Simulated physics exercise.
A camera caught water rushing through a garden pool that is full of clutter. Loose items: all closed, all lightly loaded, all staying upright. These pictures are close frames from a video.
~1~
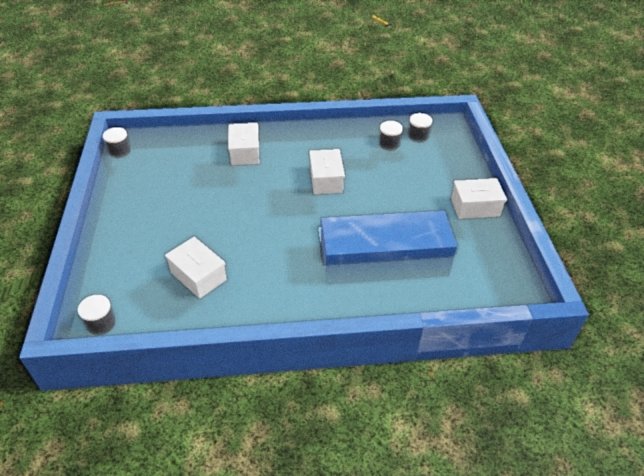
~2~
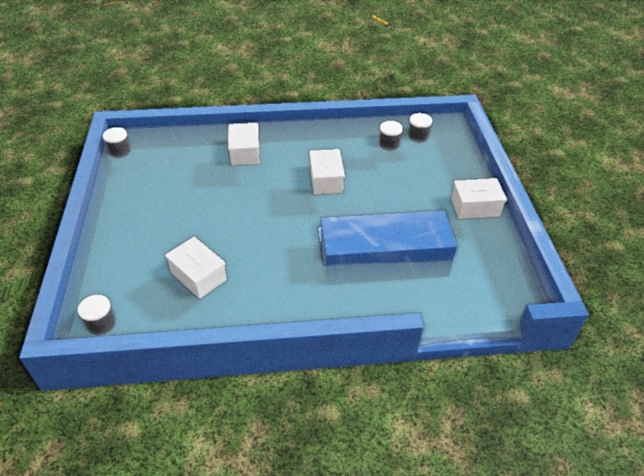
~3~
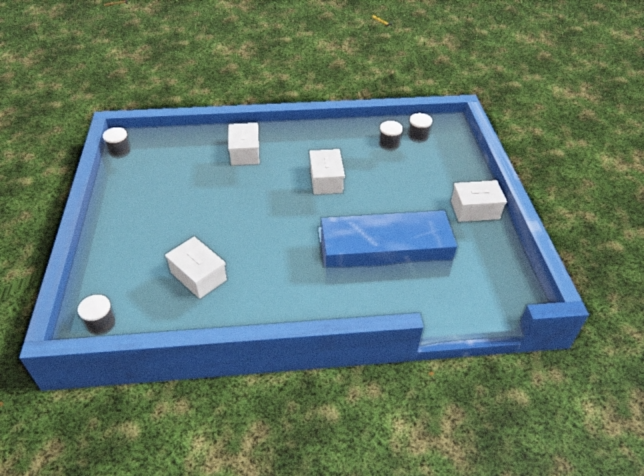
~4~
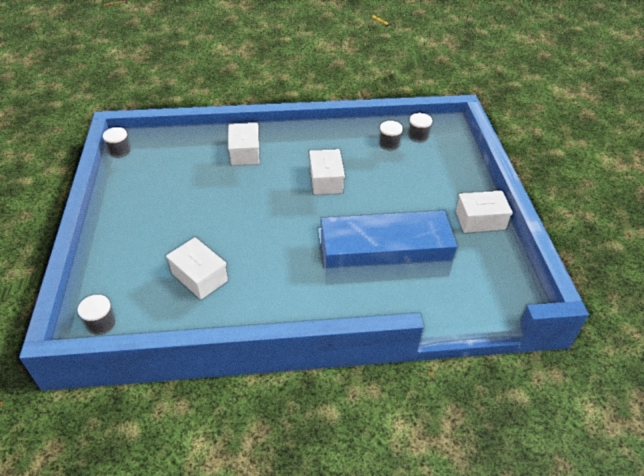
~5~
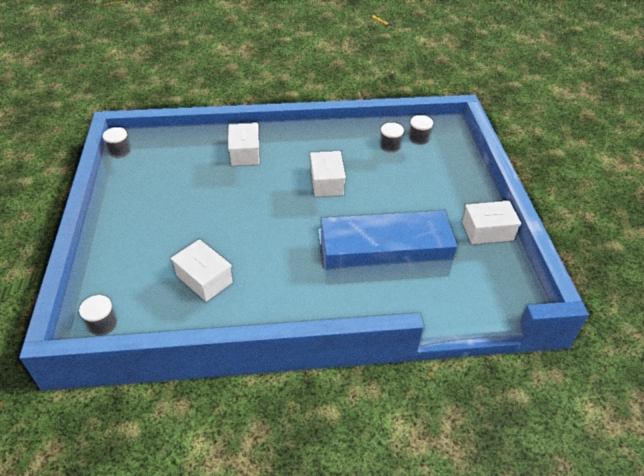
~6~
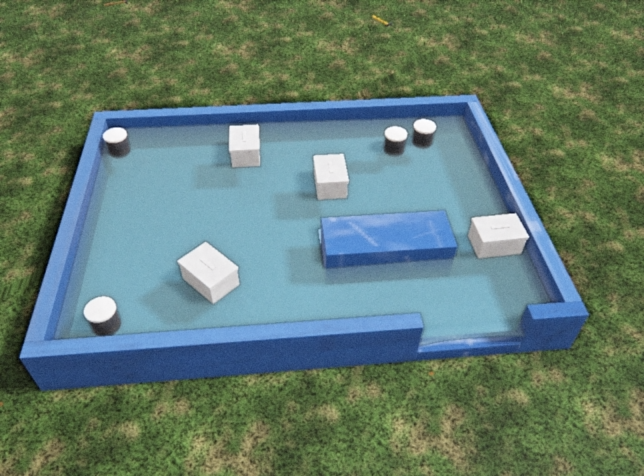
We see white boxes and white-topped cylinders floating in a blue-walled pool on grass as a section of the front wall disappears, leaving a gap; the box at right drifts toward the viewer, then others shift slightly rightward.
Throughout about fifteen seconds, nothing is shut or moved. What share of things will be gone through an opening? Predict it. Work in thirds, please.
That would be under a third.
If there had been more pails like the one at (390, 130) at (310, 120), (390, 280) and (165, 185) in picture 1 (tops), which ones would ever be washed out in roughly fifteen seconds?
In order: Never exits; exits; never exits.
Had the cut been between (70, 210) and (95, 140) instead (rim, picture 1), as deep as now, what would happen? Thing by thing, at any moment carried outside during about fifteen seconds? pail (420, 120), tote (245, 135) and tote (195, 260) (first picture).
Taking them one after another, held back, then flushed away, then flushed away.
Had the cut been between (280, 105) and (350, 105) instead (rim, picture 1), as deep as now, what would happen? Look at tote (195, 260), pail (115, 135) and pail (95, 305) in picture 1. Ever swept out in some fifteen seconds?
Retained, retained, retained.
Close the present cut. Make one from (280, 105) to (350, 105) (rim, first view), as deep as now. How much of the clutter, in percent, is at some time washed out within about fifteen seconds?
Some 50 per cent.
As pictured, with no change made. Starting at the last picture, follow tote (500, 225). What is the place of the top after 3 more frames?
Around (511, 266).
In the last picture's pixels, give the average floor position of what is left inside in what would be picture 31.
Mean floor position: Approx. (323, 226) px, last view.
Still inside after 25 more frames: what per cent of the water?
I'd estimate some 66 percent of the water stays.
A moment on, 0 of 8 are out; 8 afloat.
Next, 1 of 8 are out; 7 afloat.
Later, 1 of 8 are out; 7 afloat.
In the end, 1 of 8 are out; 7 afloat.
